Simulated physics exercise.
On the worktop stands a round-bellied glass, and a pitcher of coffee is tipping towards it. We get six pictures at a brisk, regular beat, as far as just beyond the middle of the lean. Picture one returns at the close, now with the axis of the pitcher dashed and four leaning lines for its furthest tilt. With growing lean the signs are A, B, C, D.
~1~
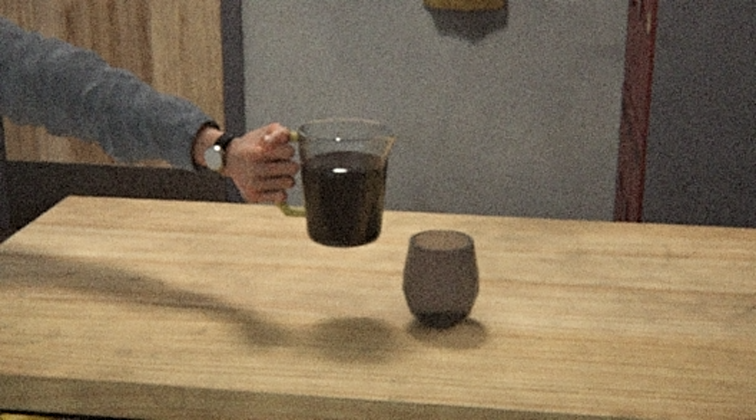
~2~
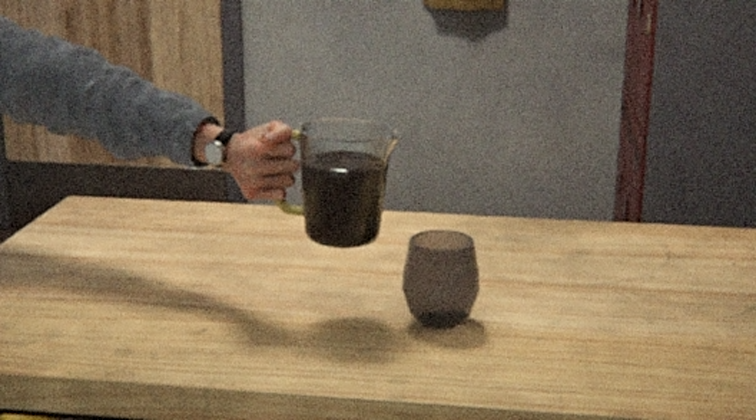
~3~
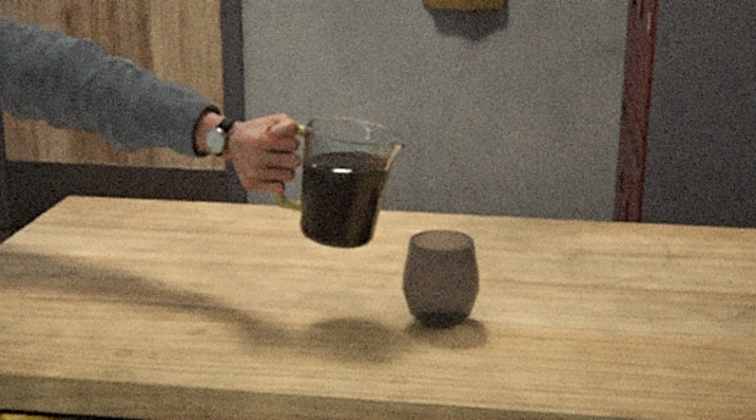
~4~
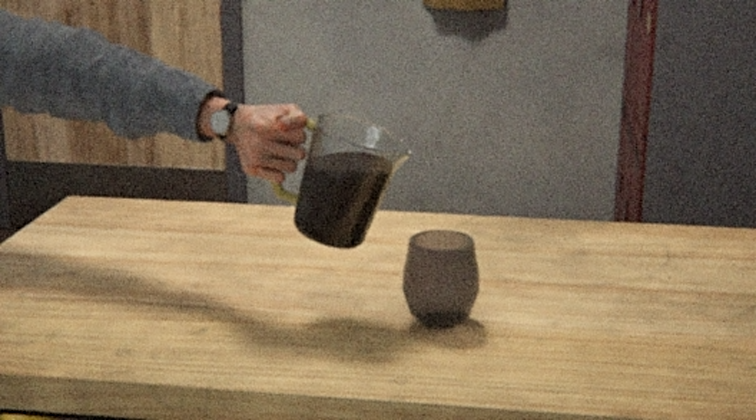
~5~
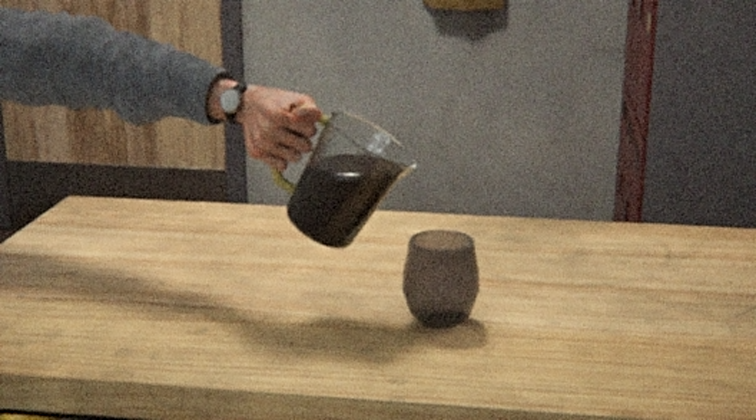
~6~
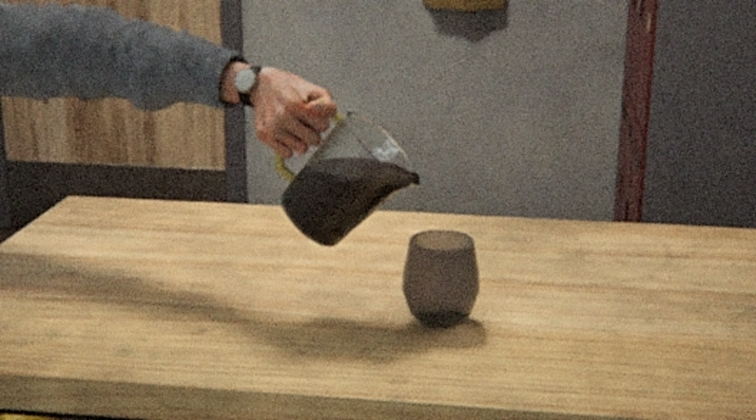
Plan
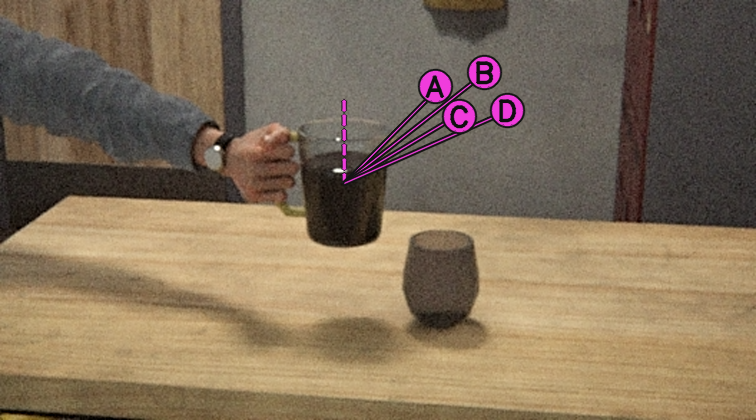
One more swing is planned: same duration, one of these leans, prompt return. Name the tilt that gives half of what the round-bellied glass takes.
Take D.
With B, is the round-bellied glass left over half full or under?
Under.
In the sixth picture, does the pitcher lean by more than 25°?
Yes, it does.
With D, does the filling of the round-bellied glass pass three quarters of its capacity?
No, it does not.
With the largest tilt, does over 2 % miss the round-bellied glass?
No.
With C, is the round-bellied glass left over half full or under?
Under half.
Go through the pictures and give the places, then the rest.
Upright, lip at (398, 134); rim of the round-bellied glass round (442, 239); nothing has left yet, in the first picture.
Tipped about 2°, lip at (400, 136); nothing has left yet, in the second picture.
Tipped about 8°, lip at (405, 143); nothing has left yet, in the third picture.
Tipped about 18°, lip at (411, 153); nothing has left yet, in the fourth picture.
Tipped about 29°, lip at (416, 167); nothing has left yet, in the fifth picture.
Tipped about 42°, lip at (419, 183); nothing has left yet, in the sixth picture.
In magenta, A at (425, 101); B at (471, 83); C at (443, 123); D at (492, 117).
Choosing A, the round-bellied glass ends with about 9 % of what it can hold.
Choosing B, the round-bellied glass ends with about 19 % of what it can hold.
Choosing C, the round-bellied glass ends with about 32 % of what it can hold.
Choosing D, the round-bellied glass ends with about 49 % of what it can hold.
